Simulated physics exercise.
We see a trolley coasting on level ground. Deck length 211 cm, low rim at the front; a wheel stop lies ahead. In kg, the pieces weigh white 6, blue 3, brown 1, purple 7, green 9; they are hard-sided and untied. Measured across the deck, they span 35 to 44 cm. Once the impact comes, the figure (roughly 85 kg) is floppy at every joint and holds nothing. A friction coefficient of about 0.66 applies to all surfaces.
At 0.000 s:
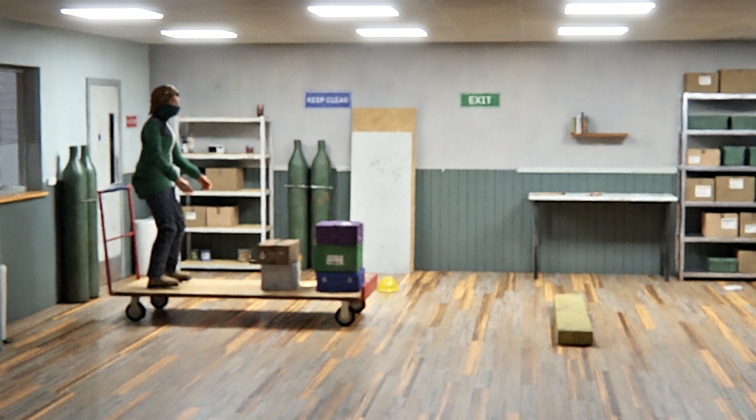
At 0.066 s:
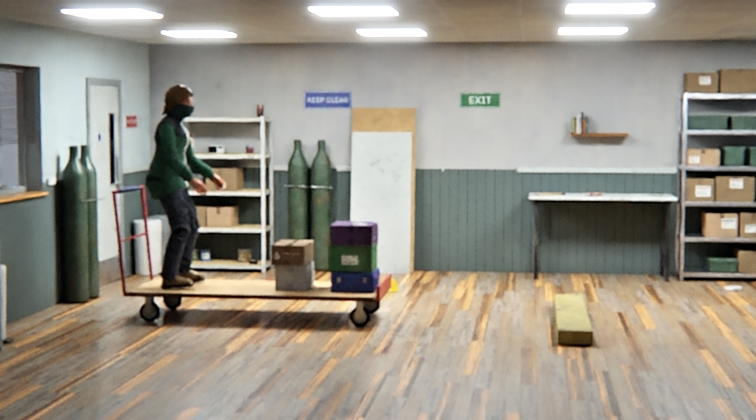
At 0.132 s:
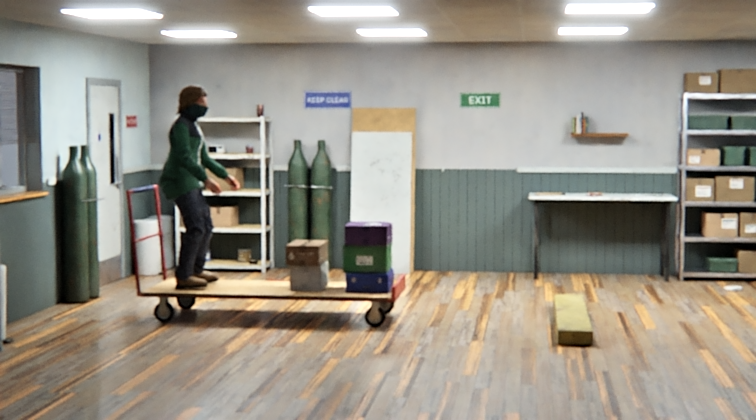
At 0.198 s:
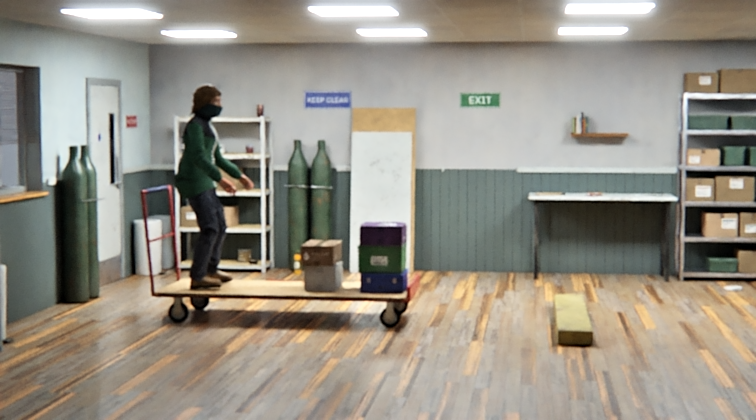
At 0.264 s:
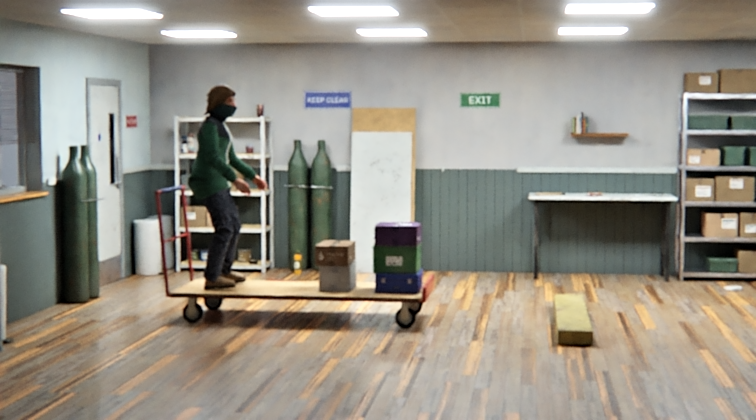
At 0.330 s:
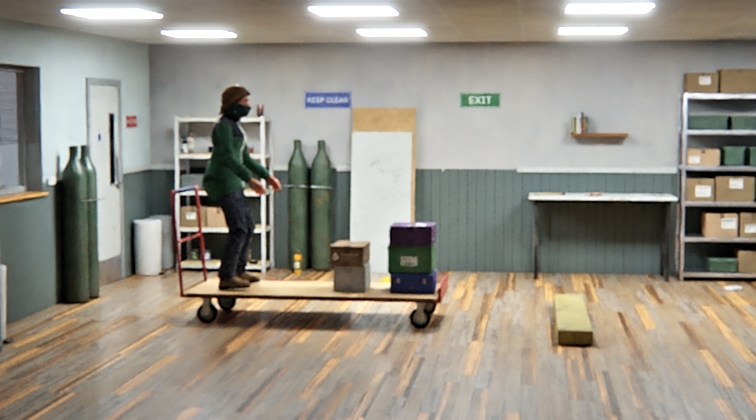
In the video, a masked person in a green top stands on a flatbed trolley with arms held forward, riding steadily right past shelves and green cylinders, with stacked boxes near its front and a low block on the floor ahead.
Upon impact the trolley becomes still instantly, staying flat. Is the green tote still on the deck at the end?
No, it ends off the deck.
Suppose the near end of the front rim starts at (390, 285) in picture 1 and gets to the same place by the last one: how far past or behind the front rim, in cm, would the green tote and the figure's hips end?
So the green one stops 20 cm short of the front rim, while the hips end up 160 cm behind it.
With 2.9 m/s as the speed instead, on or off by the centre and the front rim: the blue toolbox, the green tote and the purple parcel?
So the blue holds on, the green drops off, and the purple drops off.
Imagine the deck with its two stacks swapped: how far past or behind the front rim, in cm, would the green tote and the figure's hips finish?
After the swap, green stops 50 cm short of the rim while the hips stop 150 cm short.
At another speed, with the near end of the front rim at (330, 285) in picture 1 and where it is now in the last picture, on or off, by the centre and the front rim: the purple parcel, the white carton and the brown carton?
Then the purple one is no longer aboard, the white one is still in place and the brown one is no longer aboard.
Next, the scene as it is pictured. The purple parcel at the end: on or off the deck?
End result - purple: Goes over.
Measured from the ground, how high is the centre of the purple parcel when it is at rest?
Near 10 cm above the ground.
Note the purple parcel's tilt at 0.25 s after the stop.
I'd put the tilt near 20 degrees.
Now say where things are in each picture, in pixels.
The first picture shows green tote (339, 257), blue toolbox (341, 280), rim corner (363, 297); 163 cm short of the stop.
The second picture shows green tote (353, 257), blue toolbox (356, 280), rim corner (378, 297); 150 cm short of the stop.
The third picture shows green tote (368, 257), blue toolbox (370, 280), rim corner (393, 297); 138 cm short of the stop.
The fourth picture shows green tote (382, 257), blue toolbox (385, 280), rim corner (409, 298); 126 cm short of the stop.
The fifth picture shows green tote (397, 258), blue toolbox (399, 281), rim corner (424, 298); 113 cm short of the stop.
The sixth picture shows green tote (412, 258), blue toolbox (414, 281), rim corner (439, 298); 101 cm short of the stop. Speed about 1.9 m/s.
Impact comes at 0.87 s.
After 1.12 s the green tote is 2 cm behind the rim, tilted 25°, near (565, 260) in the last picture's view.
After 1.42 s the green tote is 17 cm past the rim, tilted 100°, near (587, 287) in the last picture's view.
After 1.87 s the green tote is 34 cm past the rim, tilted 135°, near (608, 297) in the last picture's view.
Final state at 3.7 s, past the rim, purple parcel and green tote; behind it, white carton, blue toolbox, brown carton and the figure's hips.
